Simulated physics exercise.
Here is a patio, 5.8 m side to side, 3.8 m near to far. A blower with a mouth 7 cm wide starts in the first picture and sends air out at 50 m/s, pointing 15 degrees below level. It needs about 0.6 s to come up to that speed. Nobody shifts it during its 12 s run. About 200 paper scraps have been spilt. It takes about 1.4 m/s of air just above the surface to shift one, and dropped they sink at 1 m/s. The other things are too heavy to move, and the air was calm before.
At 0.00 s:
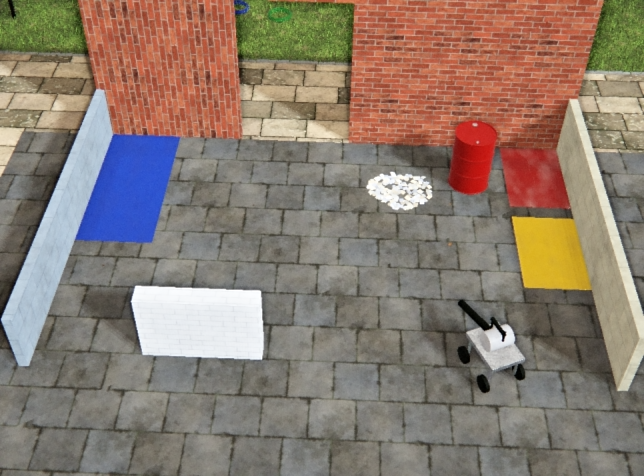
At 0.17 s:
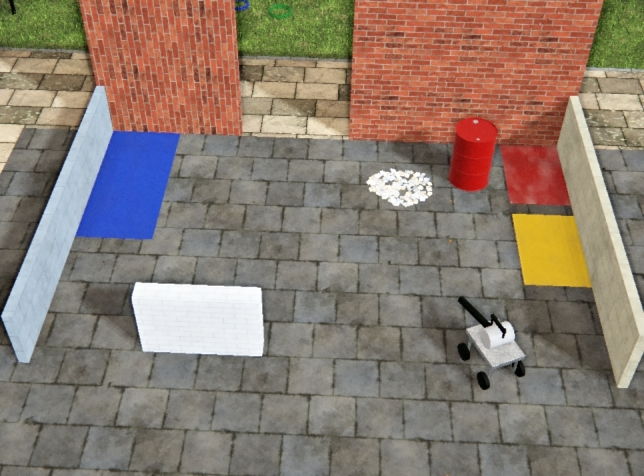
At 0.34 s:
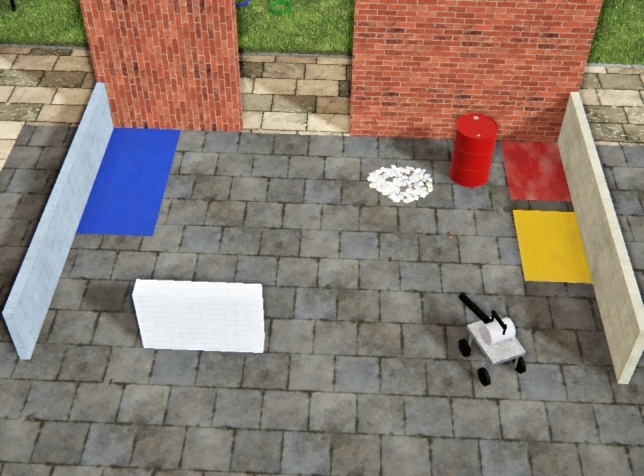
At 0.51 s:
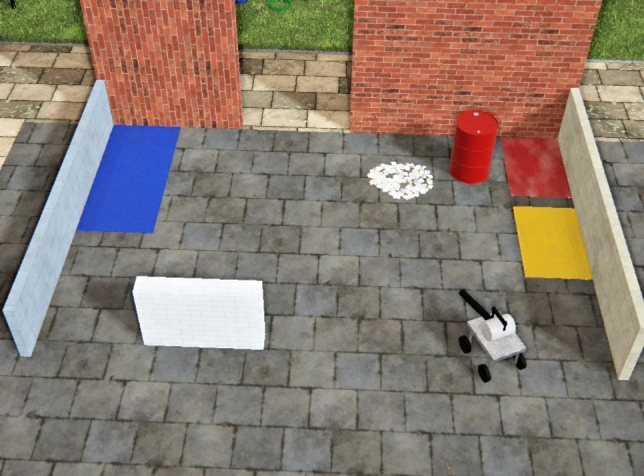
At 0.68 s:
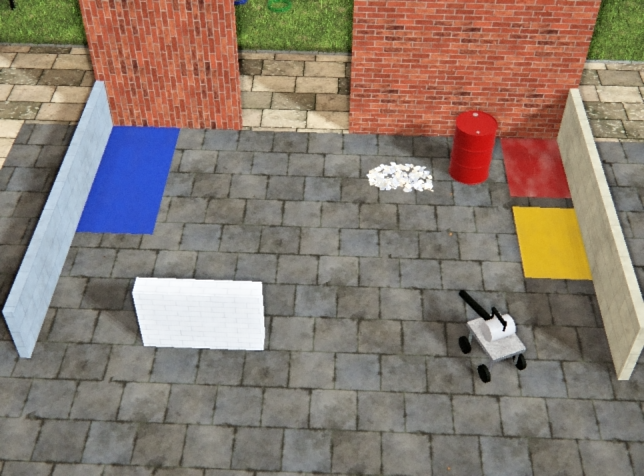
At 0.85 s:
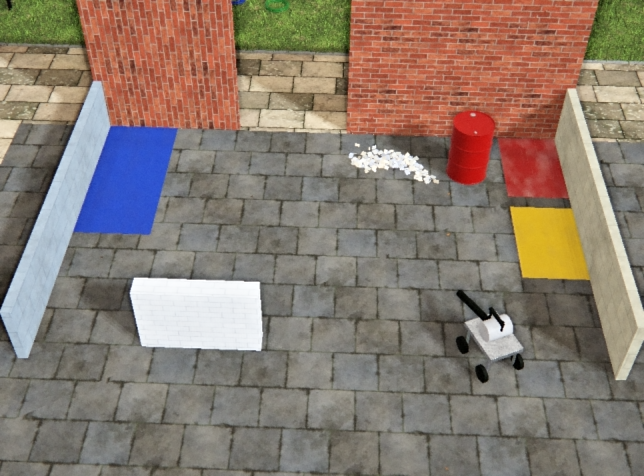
White paper scraps on a grey patio lie still, then spread back and sideways near a red barrel.
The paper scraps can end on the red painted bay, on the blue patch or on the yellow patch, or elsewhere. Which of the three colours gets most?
The biggest group is at the red one.
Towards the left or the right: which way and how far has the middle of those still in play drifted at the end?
To the right, by about 1.6 m.
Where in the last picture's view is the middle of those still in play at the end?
Near (524, 141).
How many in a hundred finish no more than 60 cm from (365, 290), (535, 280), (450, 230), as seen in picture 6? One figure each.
In turn about 0 %, 0 %, 0 %.
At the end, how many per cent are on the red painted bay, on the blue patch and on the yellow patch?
Roughly 40 % red, 0 % blue, 0 % yellow.
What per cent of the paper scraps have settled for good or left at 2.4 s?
Some 40 per cent.
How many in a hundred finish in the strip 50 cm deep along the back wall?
About 40 %.
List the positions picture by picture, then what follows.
In the first frame, the middle of the paper scraps is near (395, 191), none has stirred yet and the mouth of the blower is at (461, 303).
In the second frame, the middle of the paper scraps is near (395, 187), none has stirred yet, the red painted bay is centred on (534, 174), the blue patch is centred on (131, 182) and the yellow patch is centred on (550, 249).
In the third frame, the middle of the paper scraps is near (396, 183), none has stirred yet, the top of a barrel is at (477, 126) and the top of a low wall is at (197, 290).
In the fourth frame, the middle of the paper scraps is near (396, 180) and none has stirred yet.
In the fifth frame, the middle of the paper scraps is near (396, 179), the farthest in sight from the blower is at (393, 163) and about 20 % have left their places.
In the sixth frame, the middle of the paper scraps is near (390, 163), the farthest in sight from the blower is at (357, 145) and about 85 % have left their places.
After 2.4 s, 10 % are on the red painted bay, 0 % on the blue patch and 0 % on the yellow patch; the middle of those still in play is near (423, 136); 38 % have settled or left.
After 3.8 s, 22 % are on the red painted bay, 0 % on the blue patch and 0 % on the yellow patch; the middle of those still in play is near (484, 137); 52 % have settled or left.
After 6.6 s, 36 % are on the red painted bay, 0 % on the blue patch and 0 % on the yellow patch; the middle of those still in play is near (518, 140); 69 % have settled or left.
After 12.0 s, at the end, 43 % are on the red painted bay, 0 % on the blue patch and 0 % on the yellow patch; the middle of those still in play is near (524, 141).
